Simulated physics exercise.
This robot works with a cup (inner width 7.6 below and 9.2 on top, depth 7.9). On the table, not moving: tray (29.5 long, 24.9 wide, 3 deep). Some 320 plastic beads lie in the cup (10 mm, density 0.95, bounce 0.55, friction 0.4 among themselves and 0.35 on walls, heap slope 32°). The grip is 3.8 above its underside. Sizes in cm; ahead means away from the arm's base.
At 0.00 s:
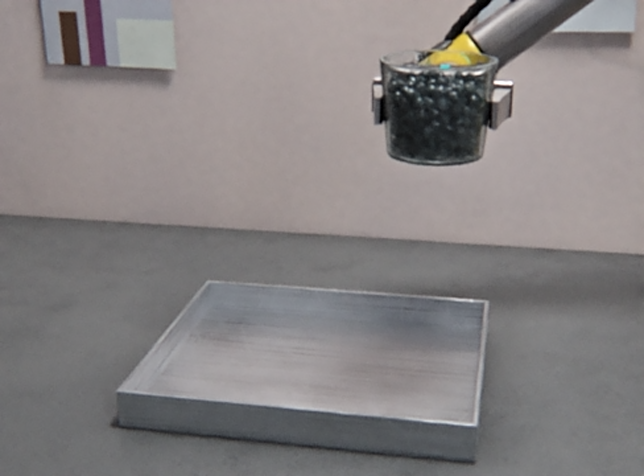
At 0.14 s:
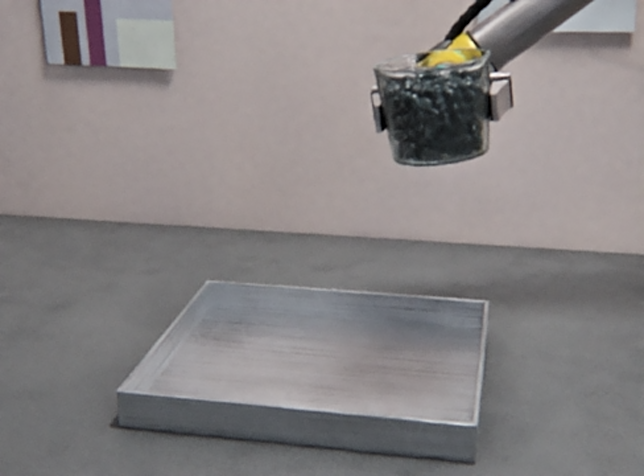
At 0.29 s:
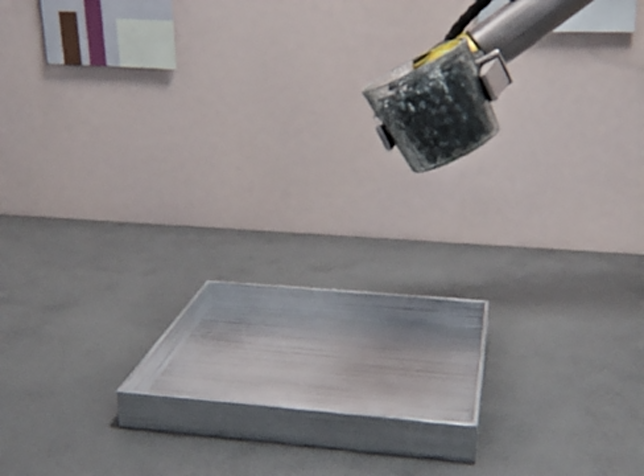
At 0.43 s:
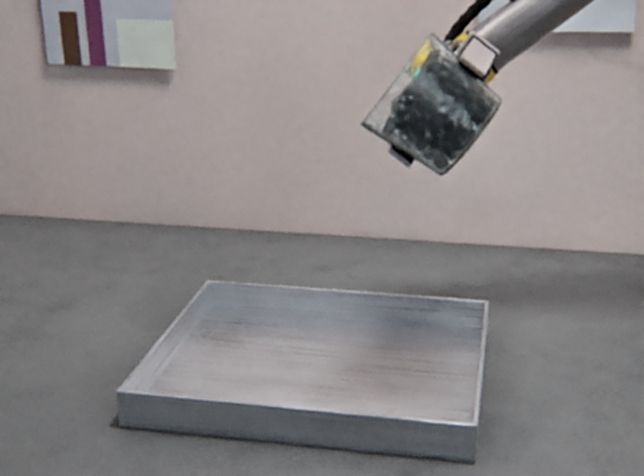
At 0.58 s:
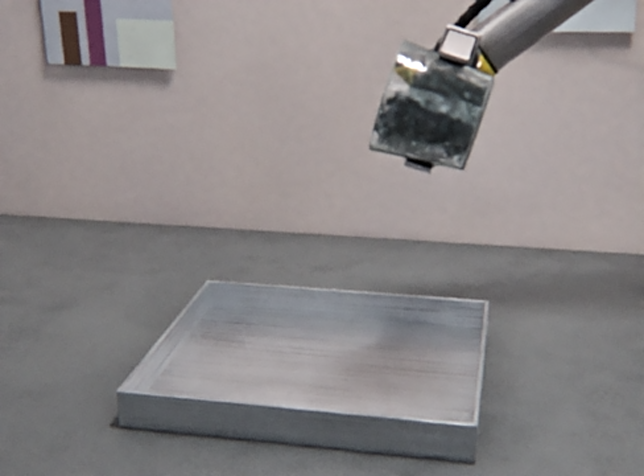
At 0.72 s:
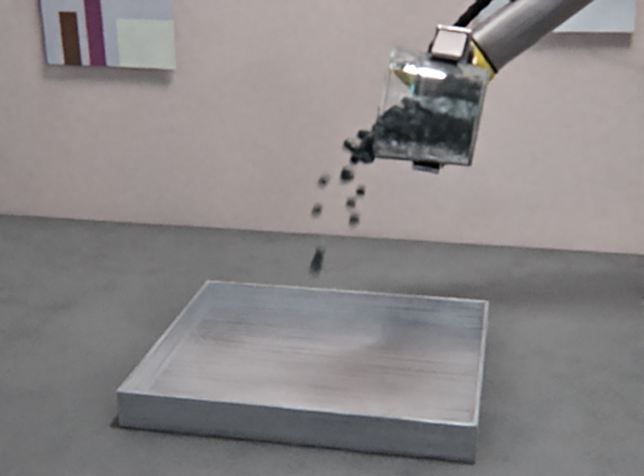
The video shows a robot arm holding a clear cup of dark beads above a shallow metal tray, gradually tilting it toward the left until it is nearly sideways and beads pour over its rim in a loose stream.
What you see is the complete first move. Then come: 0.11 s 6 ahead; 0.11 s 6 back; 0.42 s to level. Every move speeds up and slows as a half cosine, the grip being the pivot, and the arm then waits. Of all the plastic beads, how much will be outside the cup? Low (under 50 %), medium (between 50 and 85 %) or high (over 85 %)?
Outside the cup the share is high, over 85 %.
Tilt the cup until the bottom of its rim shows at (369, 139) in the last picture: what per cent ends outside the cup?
Some 75 per cent.
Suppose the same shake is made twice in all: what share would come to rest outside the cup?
In that case some 100 per cent.
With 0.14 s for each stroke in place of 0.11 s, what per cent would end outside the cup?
It would be near 85 per cent.
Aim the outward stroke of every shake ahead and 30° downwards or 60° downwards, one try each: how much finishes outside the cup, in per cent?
About 75 and 45 per cent.
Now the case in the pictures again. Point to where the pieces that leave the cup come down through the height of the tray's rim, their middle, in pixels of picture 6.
Near (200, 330).
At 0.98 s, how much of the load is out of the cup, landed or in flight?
Near 95 per cent so far.
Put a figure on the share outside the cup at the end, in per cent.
Some 95 per cent.
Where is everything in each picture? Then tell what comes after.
In the first frame, the cup middle at (437, 109), level; upper third of the load around (439, 95), from x 390 to 485, top at y 80; 318 in the cup.
In the second frame, the cup middle at (436, 109), tilted 8° forward; upper third of the load around (439, 95), from x 390 to 480, top at y 80.
In the third frame, the cup middle at (436, 109), tilted 28° forward; upper third of the load around (447, 94), from x 385 to 490, top at y 70.
In the fourth frame, the cup middle at (435, 110), tilted 54° forward; upper third of the load around (446, 92), from x 390 to 490, top at y 65.
In the fifth frame, the cup middle at (435, 110), tilted 74° forward; upper third of the load around (447, 93), from x 380 to 485, top at y 70.
In the sixth frame, the cup middle at (435, 110), tilted 82° forward; upper third of the load around (452, 103), from x 315 to 480, top at y 80; 302 in the cup, 16 in flight or on a rim.
After 0.98 s, tilted 81° forward, highest piece 23 above the table; 27 in the tray, 17 in the cup, 274 in flight or on a rim.
After 1.23 s, tilted 17° forward, highest piece 24 above the table; 197 in the tray, 98 on the table or floor, 11 in the cup, 12 in flight or on a rim.
After 1.56 s, level, highest piece 24 above the table; 198 in the tray, 109 on the table or floor, 11 in the cup.
After 2.61 s, level, highest piece 24 above the table; 198 in the tray, 109 on the table or floor, 11 in the cup.
In the end, 198 in the tray, 109 on the table or floor, 11 in the cup. That is 97 % outside the cup.
